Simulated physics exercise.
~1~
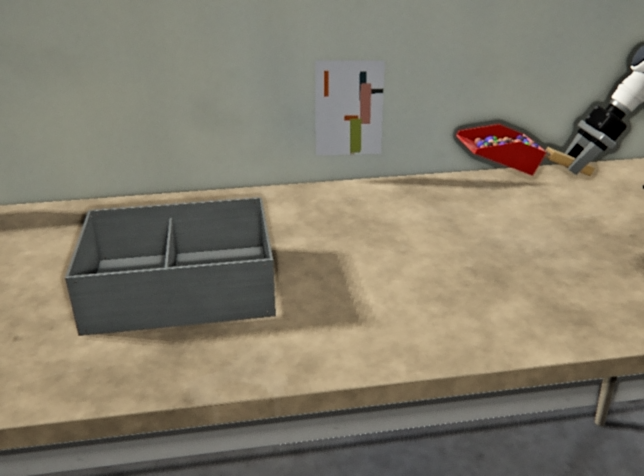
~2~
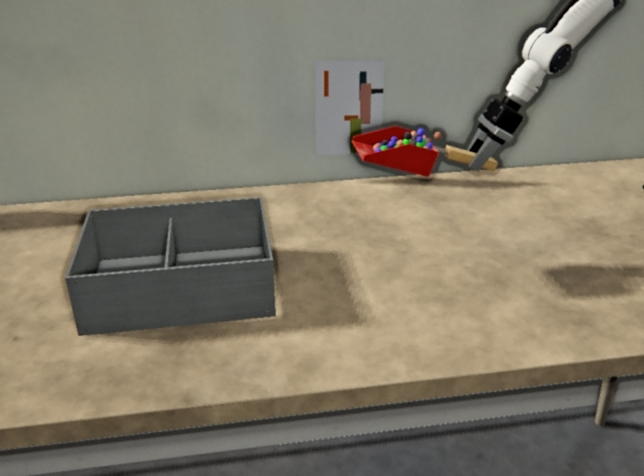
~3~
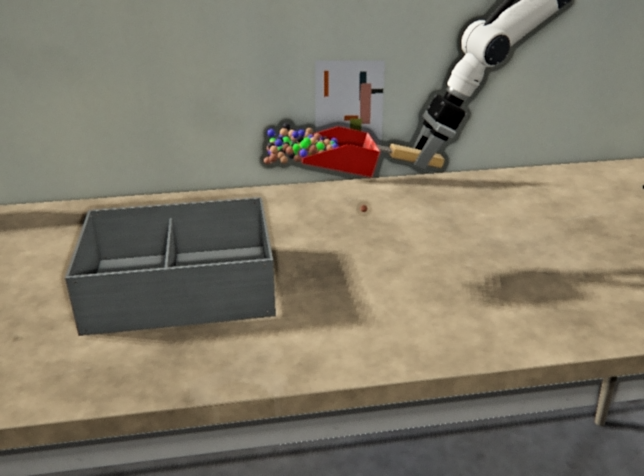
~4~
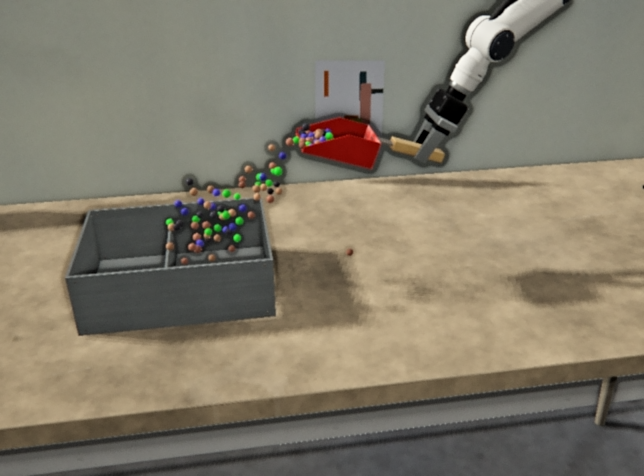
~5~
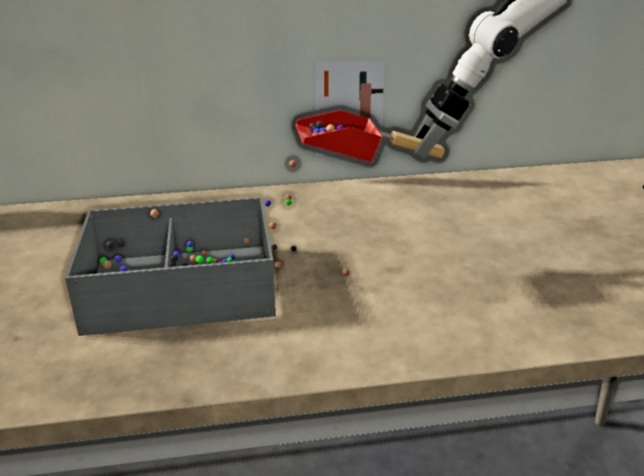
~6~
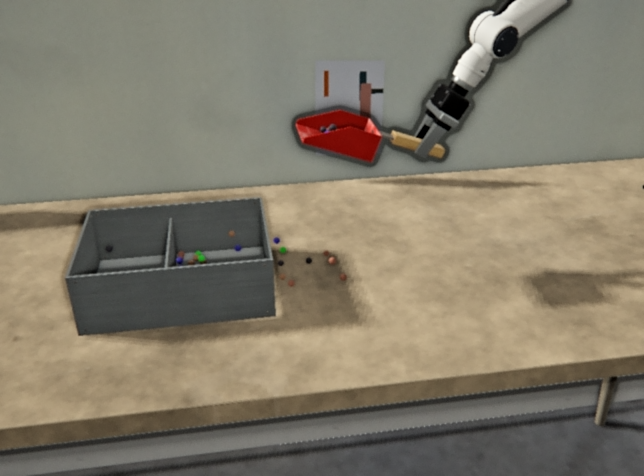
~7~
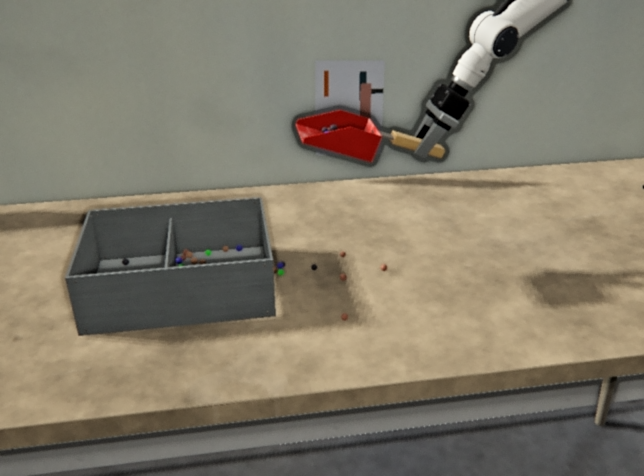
On a wooden worktop, a robot arm swings a red scoop left, spilling colourful balls into a divided grey bin and beside it.
